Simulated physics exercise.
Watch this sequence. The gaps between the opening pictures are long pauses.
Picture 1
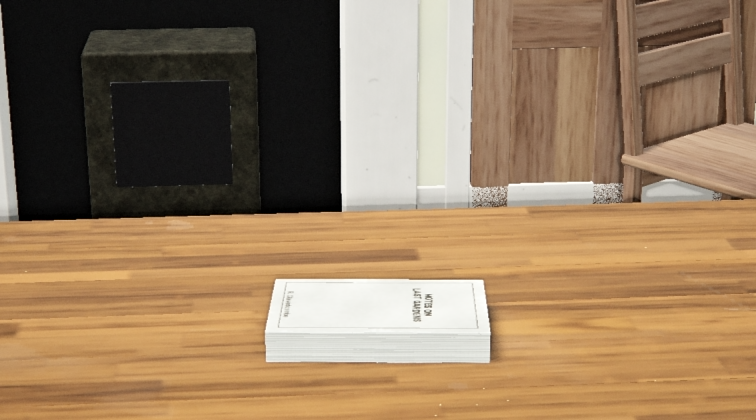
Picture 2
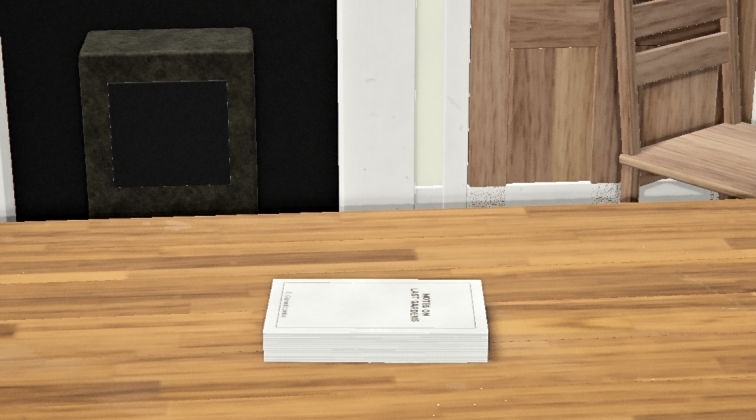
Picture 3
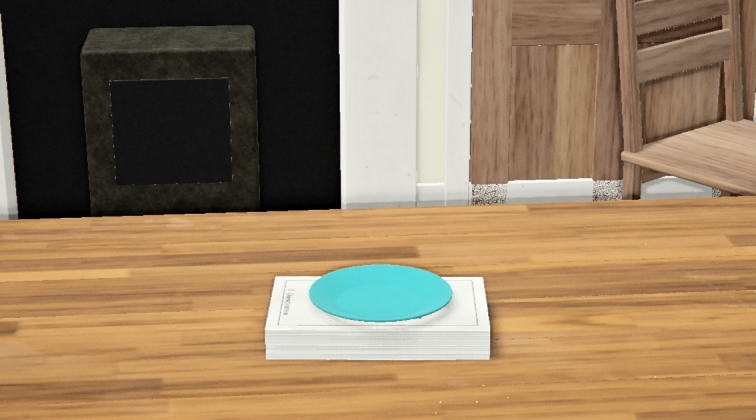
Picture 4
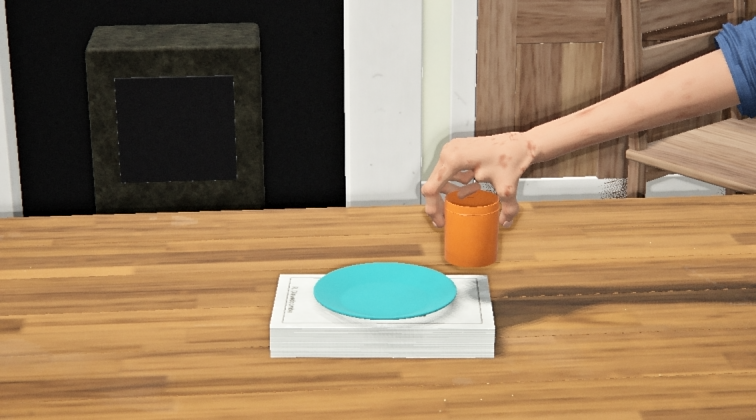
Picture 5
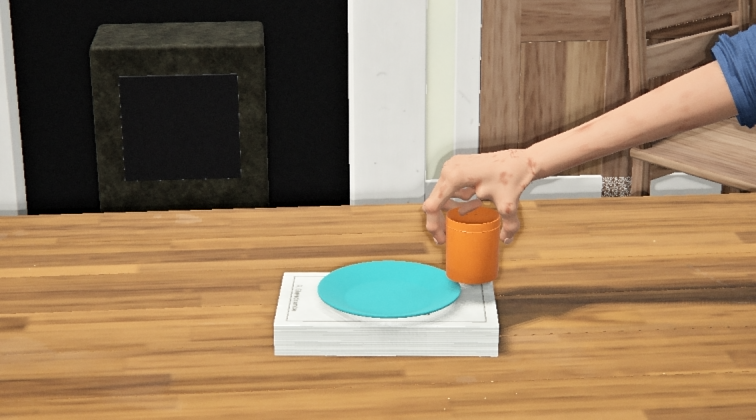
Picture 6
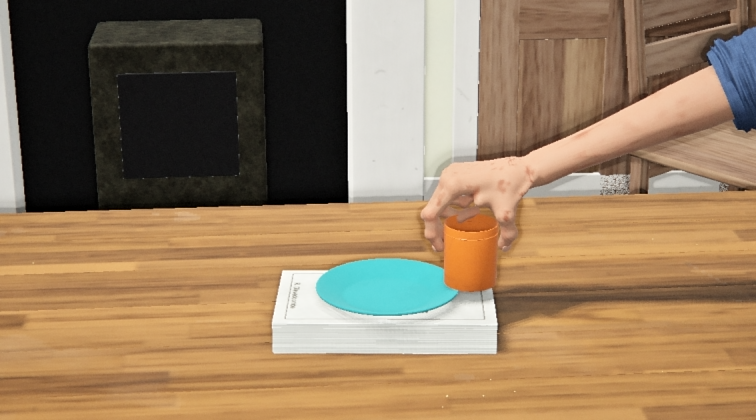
The clip shows a white book lying on a wooden table, then a turquoise plate on top of it, before a hand reaching in from the right lowers an orange cup slightly to the plate's right edge.
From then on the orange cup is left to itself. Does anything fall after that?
It is going to shed something.
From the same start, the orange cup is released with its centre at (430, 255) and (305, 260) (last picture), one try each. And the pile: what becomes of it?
Case one: The pile stands firm; case two: It topples.
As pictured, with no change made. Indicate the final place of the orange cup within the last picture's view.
End spot: Near (562, 296).
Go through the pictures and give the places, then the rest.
In the first frame, the last thing is not in view yet; white book (379, 319).
In the second frame, the last thing is not in view yet; white book (376, 319).
In the third frame, the last thing is not in view yet; white book (378, 317).
The fourth frame shows still above its spot; orange cup (472, 228); white book (383, 315).
The fifth frame shows still above its spot; orange cup (472, 245); white book (387, 313).
The sixth frame shows in place under the hand; orange cup (471, 252); white book (385, 311).
Then, 0.30 s later than the last frame, orange cup tilted by 23° near (499, 265).
Then, 0.50 s later than the last frame, orange cup now fallen.
Then, 0.90 s later than the last frame, nothing new.
Then, 2.30 s later than the last frame, orange cup resting near (562, 297).
When it is over, fallen, orange cup; the other 2 as before. End places, in pixels of the last picture, orange cup near (562, 296). The pile gives way.
